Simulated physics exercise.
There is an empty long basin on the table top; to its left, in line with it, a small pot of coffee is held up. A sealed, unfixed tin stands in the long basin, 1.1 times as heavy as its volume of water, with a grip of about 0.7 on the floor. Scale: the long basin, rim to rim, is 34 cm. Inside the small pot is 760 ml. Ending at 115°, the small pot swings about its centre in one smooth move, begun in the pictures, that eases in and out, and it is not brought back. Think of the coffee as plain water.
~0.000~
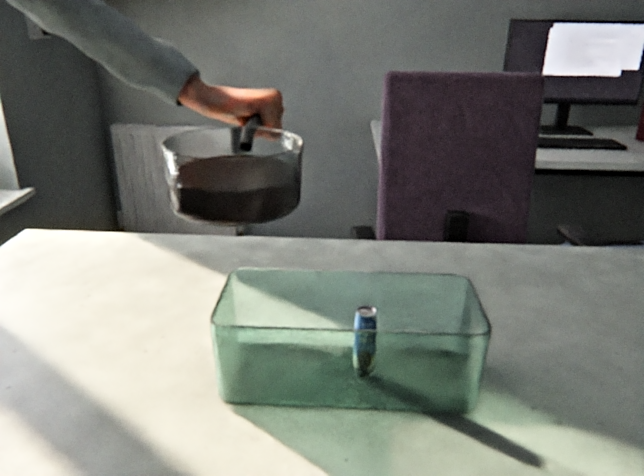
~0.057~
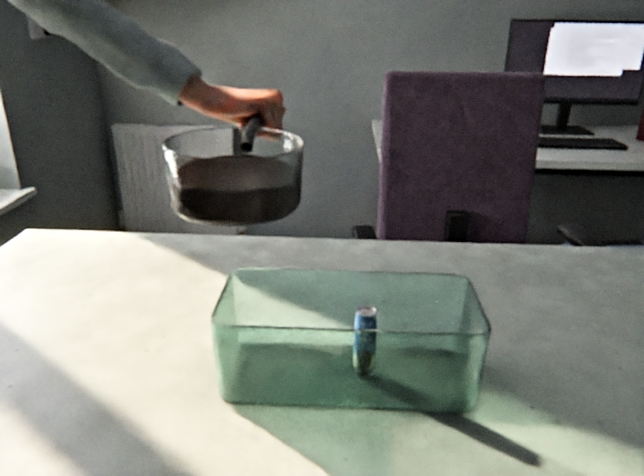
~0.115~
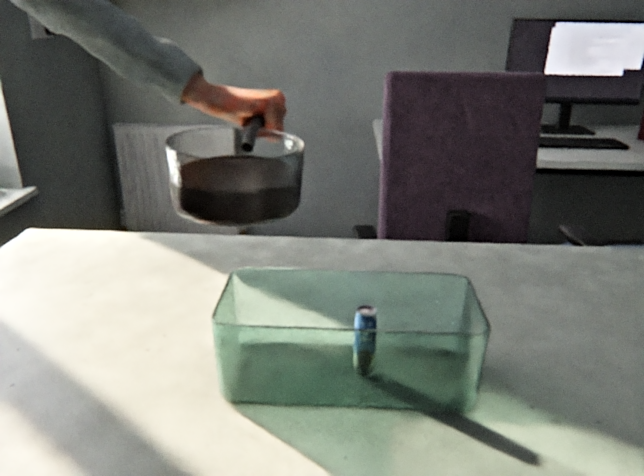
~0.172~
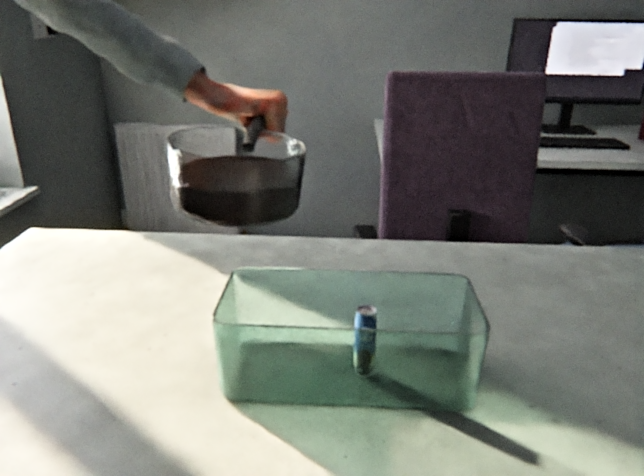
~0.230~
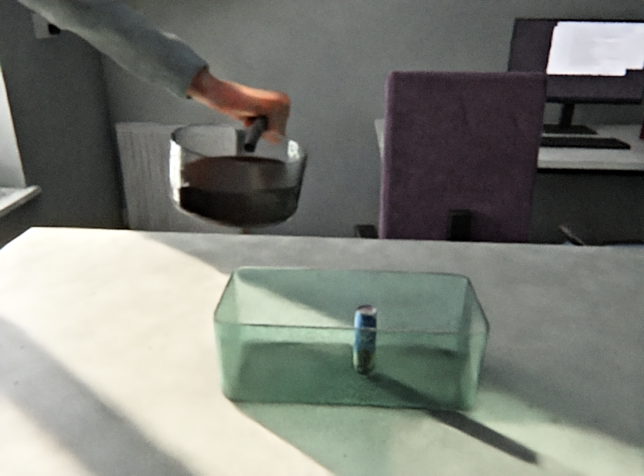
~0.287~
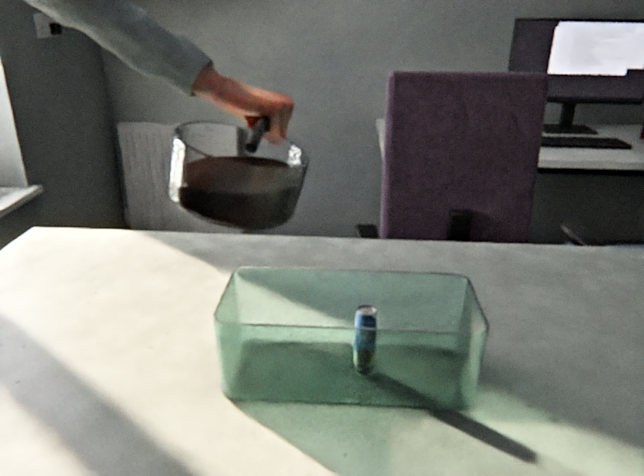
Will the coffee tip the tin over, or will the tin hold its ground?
It does not keel over.
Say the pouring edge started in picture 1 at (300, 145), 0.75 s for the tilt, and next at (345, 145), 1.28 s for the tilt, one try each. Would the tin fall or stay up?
In the first try it comes down; in the second it remains standing.
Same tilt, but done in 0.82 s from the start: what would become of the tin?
The tin would overturn.
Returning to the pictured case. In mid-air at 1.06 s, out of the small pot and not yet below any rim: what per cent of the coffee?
Around 12 per cent of the liquid is in flight.
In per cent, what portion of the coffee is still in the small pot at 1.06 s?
9 per cent or thereabouts.
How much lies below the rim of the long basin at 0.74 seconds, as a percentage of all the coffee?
Some 8 per cent.
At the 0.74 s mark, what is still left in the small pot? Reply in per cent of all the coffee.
Some 58 % of it is still there.
After 0.74 s the tilt is 71° and 58 per cent is still to pour; the tin stands where it began.
After 1.06 s the tilt is 107° and 9 per cent is still to pour; the tin leans 4°.
After 1.41 s the tilt is 115° and 0 per cent is still to pour; the tin stands where it began.
After 1.78 s the tilt is 115° and 0 per cent is still to pour; the tin stands where it began.
In the end the tin stands where it began.
